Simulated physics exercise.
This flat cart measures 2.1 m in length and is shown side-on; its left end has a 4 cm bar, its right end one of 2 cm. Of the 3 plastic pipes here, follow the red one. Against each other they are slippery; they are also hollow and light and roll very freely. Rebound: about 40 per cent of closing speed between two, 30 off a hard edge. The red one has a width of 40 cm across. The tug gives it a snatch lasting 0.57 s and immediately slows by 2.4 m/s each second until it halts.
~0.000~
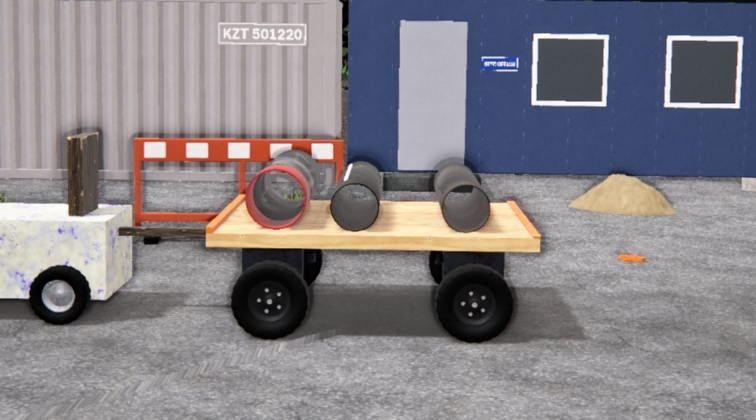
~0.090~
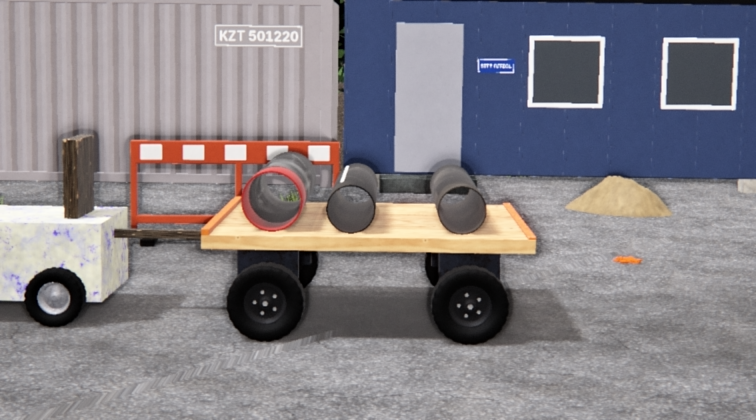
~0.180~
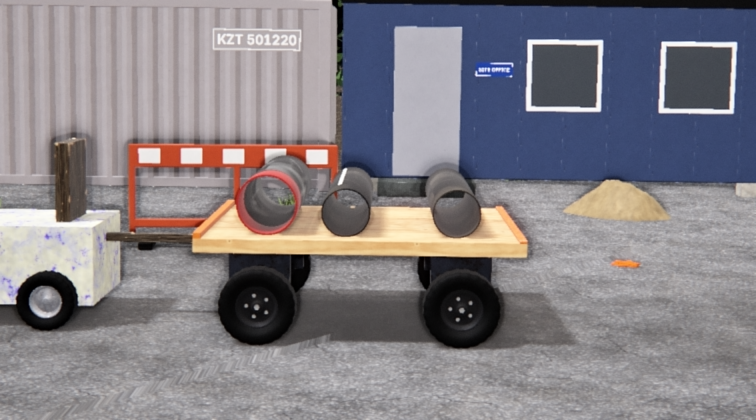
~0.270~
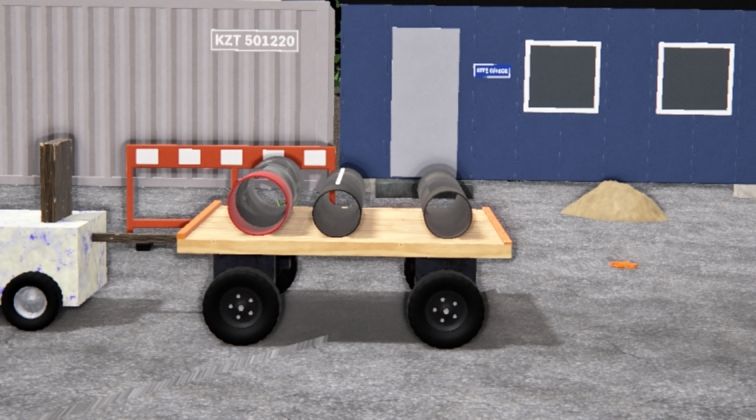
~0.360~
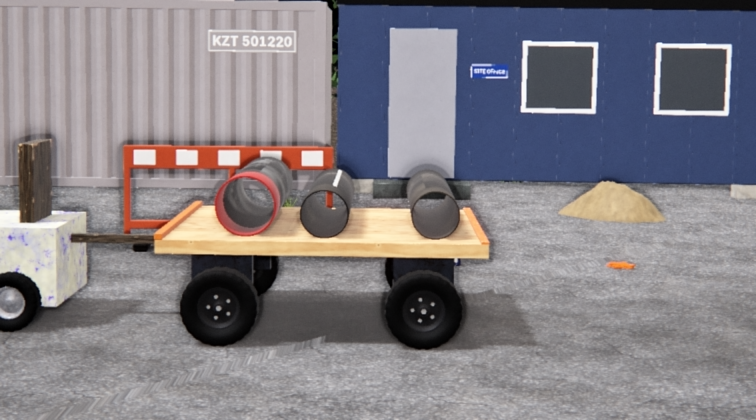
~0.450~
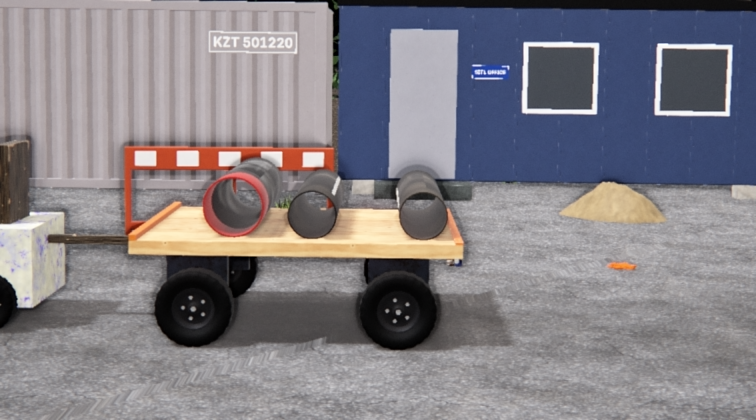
At first, a flat wooden cart carrying three pipes, the left one rimmed in red, stands before a grey container and a blue building. Then the cart begins rolling left behind a pale wheeled vehicle, gradually picking up speed, with the pipes riding along on its deck.
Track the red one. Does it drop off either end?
Still aboard.
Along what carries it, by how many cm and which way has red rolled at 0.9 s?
By then red sits 80 right of where it began.
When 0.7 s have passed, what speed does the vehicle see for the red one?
Speed: Approx. 1.5 m/s.
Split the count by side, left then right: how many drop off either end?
Left 0, right 1.
By 0.7 s, red is on the deck, 95 cm from the left bar, rolling right along the cart; 1 gone from the cart.
By 0.9 s, red is on the deck, 85 cm from the right bar, rolling right along the cart; 1 gone from the cart.
By 2.4 s, red is on the deck, 45 cm from the right bar, rolling left along the cart; 1 gone from the cart.
Finally (5.0 s), red is on the deck, 80 cm from the right bar; 1 gone from the cart.
